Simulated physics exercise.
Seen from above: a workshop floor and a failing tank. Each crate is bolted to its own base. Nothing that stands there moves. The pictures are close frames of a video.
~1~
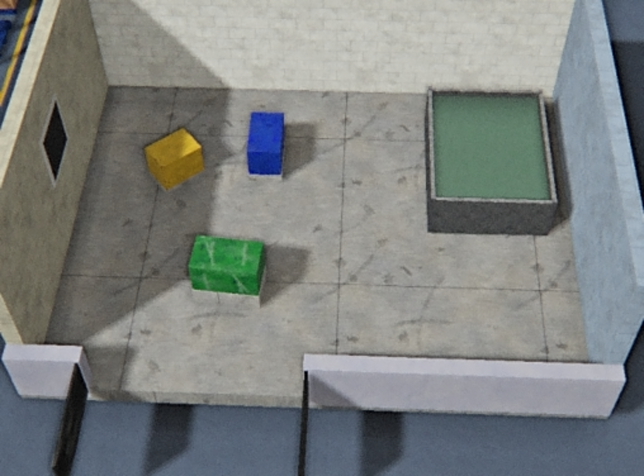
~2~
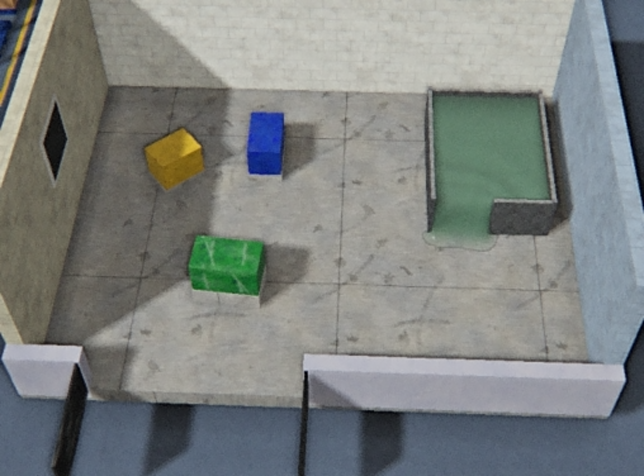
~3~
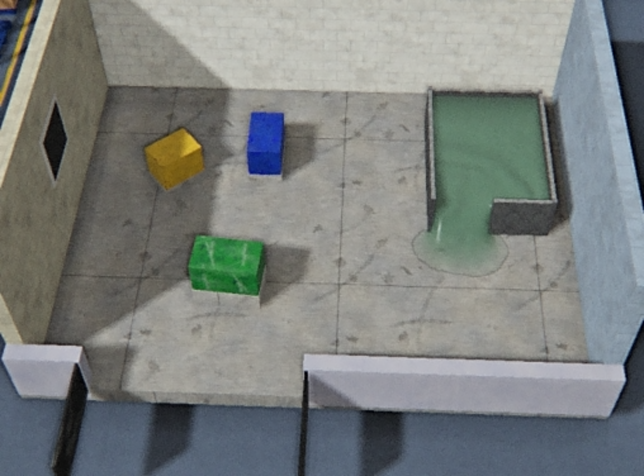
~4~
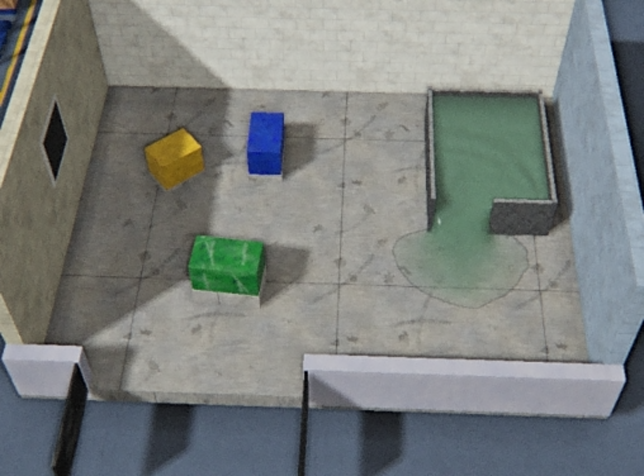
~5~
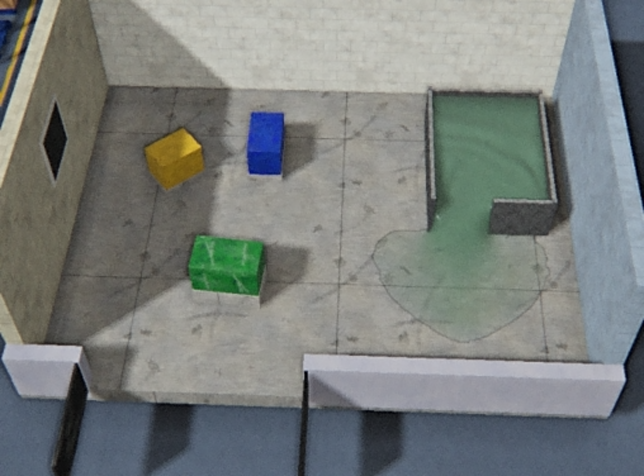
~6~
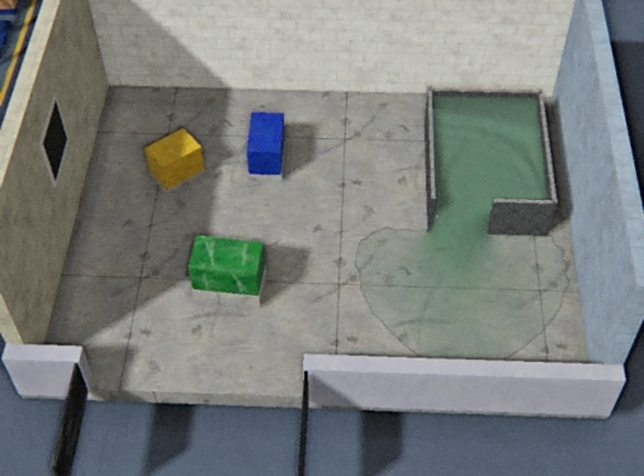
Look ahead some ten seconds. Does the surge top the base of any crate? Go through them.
The yellow crate stays dry; the green crate stays dry; the blue crate stays dry.
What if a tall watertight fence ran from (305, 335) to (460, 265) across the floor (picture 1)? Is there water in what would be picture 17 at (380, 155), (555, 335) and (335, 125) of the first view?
In turn: Free of water, flooded, not flooded.
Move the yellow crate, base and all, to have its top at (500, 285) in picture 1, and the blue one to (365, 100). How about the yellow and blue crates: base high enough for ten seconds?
My reading: Yellow crate is topped; blue crate stays dry.
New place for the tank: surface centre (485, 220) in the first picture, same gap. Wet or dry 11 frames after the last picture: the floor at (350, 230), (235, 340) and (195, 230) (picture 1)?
One after the other: Not flooded, wet, dry.
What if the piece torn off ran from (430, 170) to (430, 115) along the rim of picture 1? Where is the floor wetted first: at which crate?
First comes the blue one.
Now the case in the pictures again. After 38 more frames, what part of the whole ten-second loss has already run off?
Roughly 50 per cent.
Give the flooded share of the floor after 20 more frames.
Some 40 per cent.
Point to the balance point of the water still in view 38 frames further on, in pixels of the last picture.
Roughly at (404, 258).
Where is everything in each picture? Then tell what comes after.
The first frame shows the tank at (489, 146) is whole and still.
In the second frame, water pours out at (461, 221) and has run to (492, 242).
In the third frame, water pours out at (461, 222) and has run to (494, 267).
In the fourth frame, the front is at (476, 302), out from the gap at (461, 223).
In the fifth frame, water pours out at (461, 222) and has run to (457, 336).
In the sixth frame, water pours out at (461, 222) and has run to a hidden place.
A moment on, water covers 25 % of the floor; the yellow crate not reached, the green crate not reached, the blue crate not reached.
Next, water covers 30 % of the floor; the yellow crate not reached, the green crate water round its plinth, the blue crate not reached.
Then, water covers 40 % of the floor; the yellow crate not reached, the green crate water round its plinth, the blue crate not reached.
Later, water covers 60 % of the floor; the yellow crate water round its plinth, the green crate water round its plinth, the blue crate water round its plinth.
In the end, water covers 95 % of the floor; the yellow crate stayed above the water, the green crate stayed above the water, the blue crate stayed above the water.
